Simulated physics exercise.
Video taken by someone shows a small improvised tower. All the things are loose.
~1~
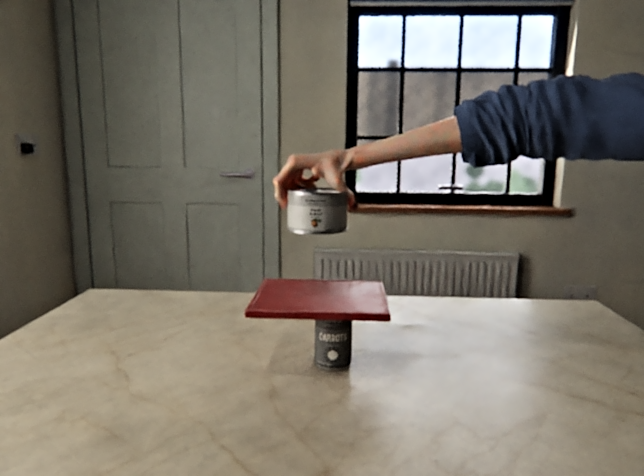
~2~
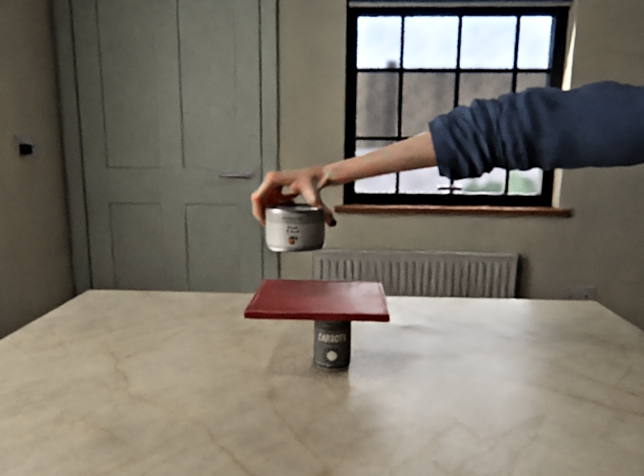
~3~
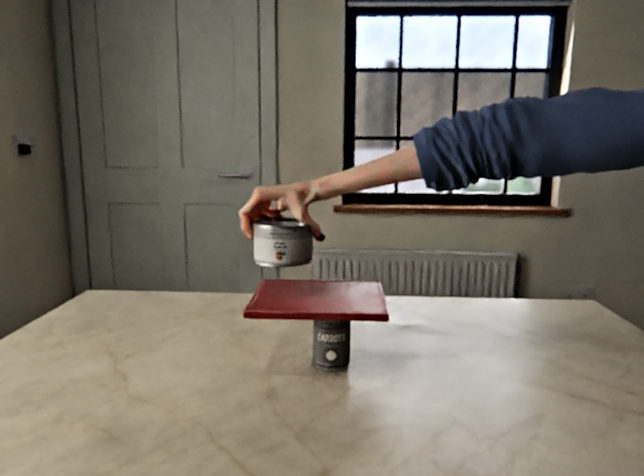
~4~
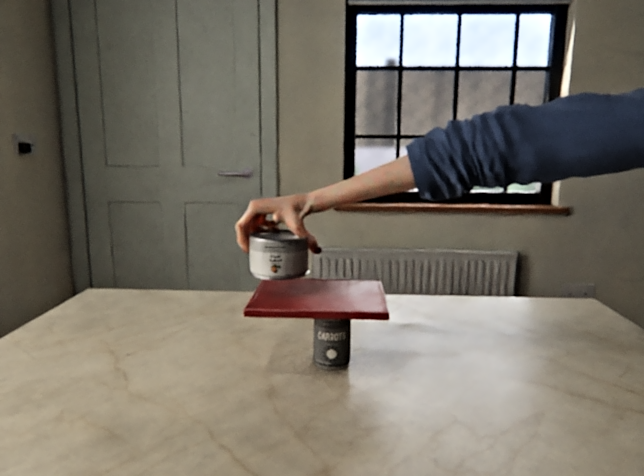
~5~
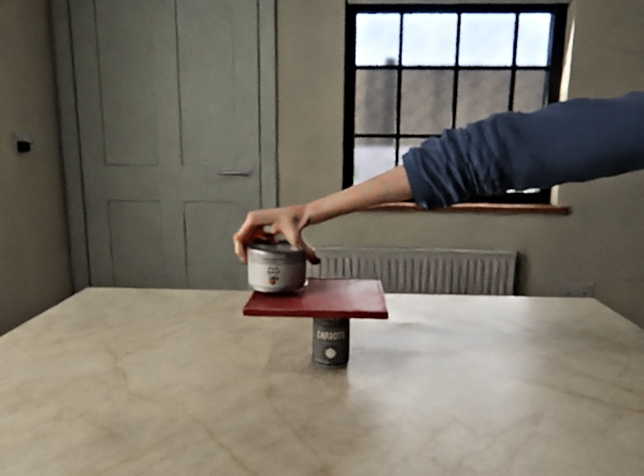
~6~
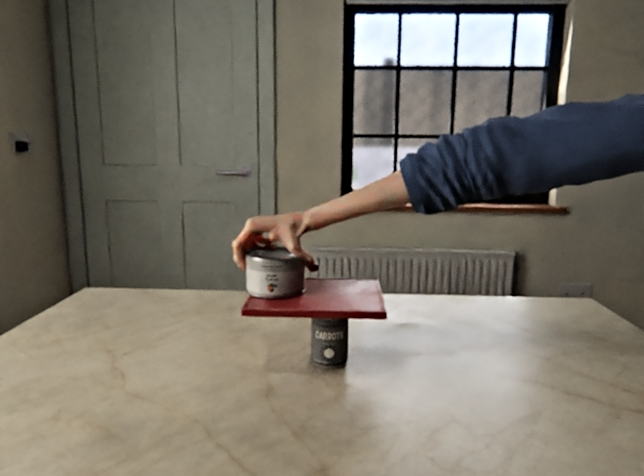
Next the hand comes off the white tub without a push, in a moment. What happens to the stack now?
I predict the stack won't bear it.
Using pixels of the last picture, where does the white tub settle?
Near (208, 328).
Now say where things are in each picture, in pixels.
Coming down; white tub (318, 210); grey tin (333, 333), in the first frame.
Coming down; white tub (296, 226); grey tin (333, 334), in the second frame.
Coming down; white tub (284, 241); grey tin (332, 333), in the third frame.
Coming down; white tub (280, 253); grey tin (332, 332), in the fourth frame.
Coming down; white tub (277, 265); grey tin (331, 331), in the fifth frame.
Set down, still held; white tub (276, 271); grey tin (330, 331), in the sixth frame.
Then, 0.30 s past the last view, white tub now fallen; red lid rocked 41° from its first pose.
Then, 0.50 s past the last view, red lid rocked 58° from its first pose.
Then, 0.80 s past the last view, red lid now fallen.
Finally, fallen, white tub and red lid; grey tin still in place. Final places as the last picture's camera would see them, white tub near (209, 328). The stack comes apart.
